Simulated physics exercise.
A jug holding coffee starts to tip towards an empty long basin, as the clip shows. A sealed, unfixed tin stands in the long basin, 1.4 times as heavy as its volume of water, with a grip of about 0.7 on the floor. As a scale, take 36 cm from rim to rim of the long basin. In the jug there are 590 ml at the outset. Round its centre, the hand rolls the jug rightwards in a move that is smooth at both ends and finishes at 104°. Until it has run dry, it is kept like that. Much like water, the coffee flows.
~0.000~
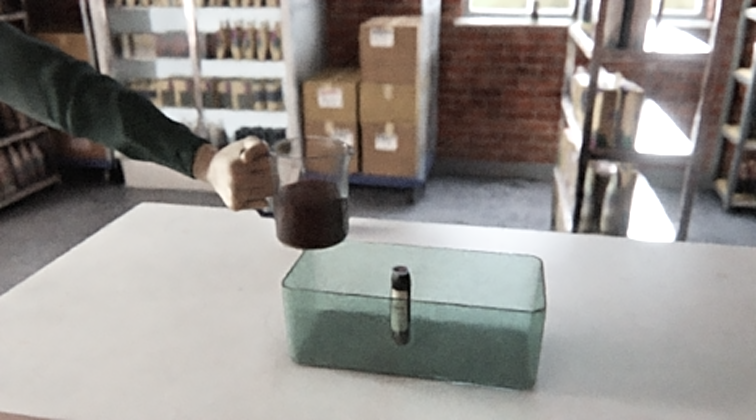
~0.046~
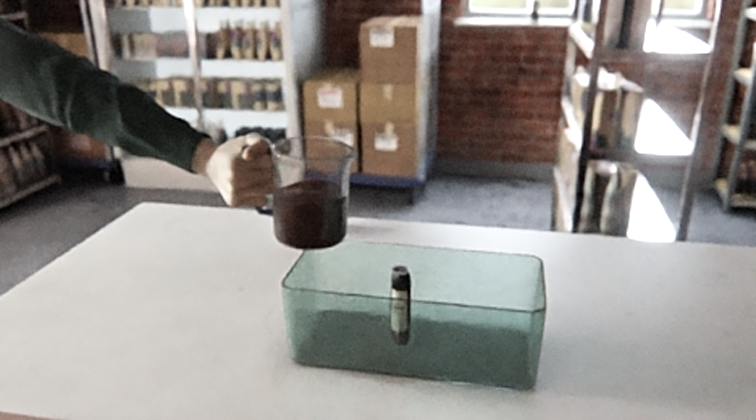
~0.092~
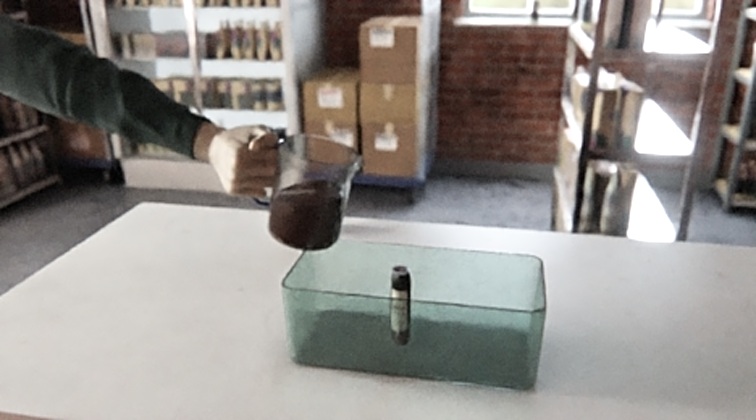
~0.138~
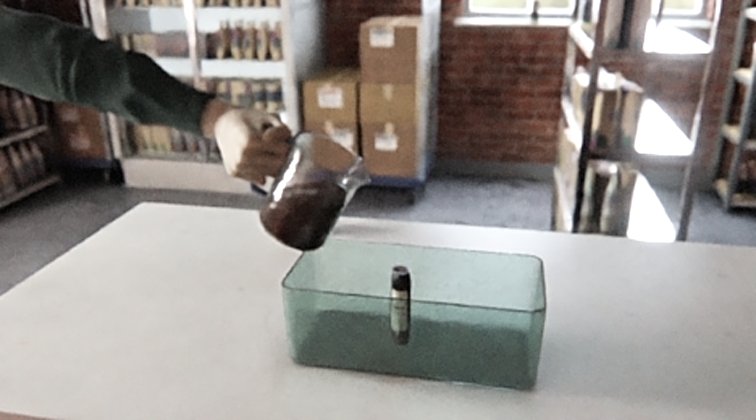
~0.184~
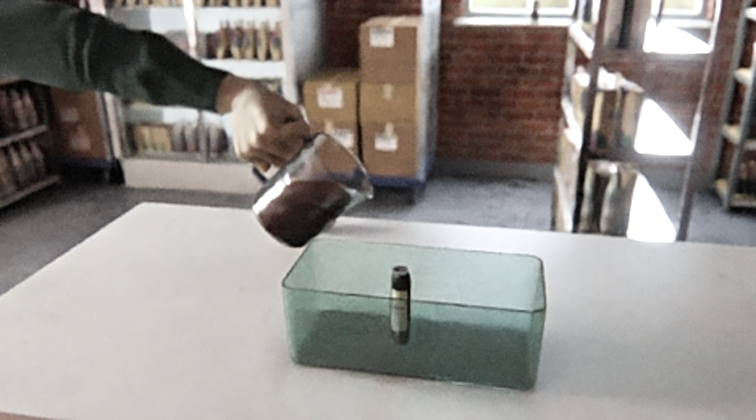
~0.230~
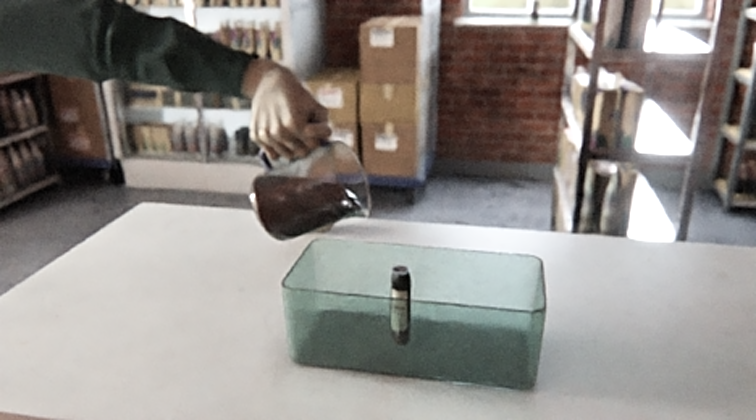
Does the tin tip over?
It tips over.
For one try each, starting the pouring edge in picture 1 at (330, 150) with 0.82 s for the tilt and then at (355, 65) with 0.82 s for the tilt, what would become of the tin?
First it stays on its base; then it stays on its base.
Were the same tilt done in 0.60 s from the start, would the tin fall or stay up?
Then it falls.
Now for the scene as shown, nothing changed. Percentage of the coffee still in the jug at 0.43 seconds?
Roughly 64 per cent.
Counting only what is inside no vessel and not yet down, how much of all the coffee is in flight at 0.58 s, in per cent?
Some 14 % is up in the air.
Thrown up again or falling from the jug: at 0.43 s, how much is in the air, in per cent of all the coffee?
Estimate: Some 16 % of the total.
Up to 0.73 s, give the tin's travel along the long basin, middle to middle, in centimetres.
Its middle sits about 8 cm from the start.
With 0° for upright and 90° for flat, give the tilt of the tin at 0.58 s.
The lean is some 15° away from upright.
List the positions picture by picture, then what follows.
In the first picture, it leans 0°; its right rim is at (355, 151); the coffee meets the walls at (278, 188) and (346, 192); the long basin's rim runs from (297, 262) to (544, 284); the tin's top is at (401, 273).
In the second picture, it leans 3°; its right rim is at (358, 154); the coffee meets the walls at (278, 188) and (346, 191).
In the third picture, it leans 13°; its right rim is at (364, 163); the coffee meets the walls at (277, 191) and (347, 191).
In the fourth picture, it leans 28°; its right rim is at (371, 178); the coffee meets the walls at (271, 193) and (350, 192).
In the fifth picture, it leans 45°; its right rim is at (374, 198); the coffee meets the walls at (260, 188) and (353, 196).
In the sixth picture, it leans 64°; its right rim is at (370, 217); the coffee meets the walls at (260, 176) and (358, 202).
Then, 0.43 s in, the tilt is 104° and 65 per cent is still to pour; the tin stands where it began.
Then, 0.58 s in, the tilt is 104° and 24 per cent is still to pour; the tin leans 17°.
Then, 0.73 s in, the tilt is 104° and 8 per cent is still to pour; the tin lies on its side.
Then, 0.90 s in, the tilt is 104° and 2 per cent is still to pour; the tin lies on its side.
Finally, the tin lies on its side.
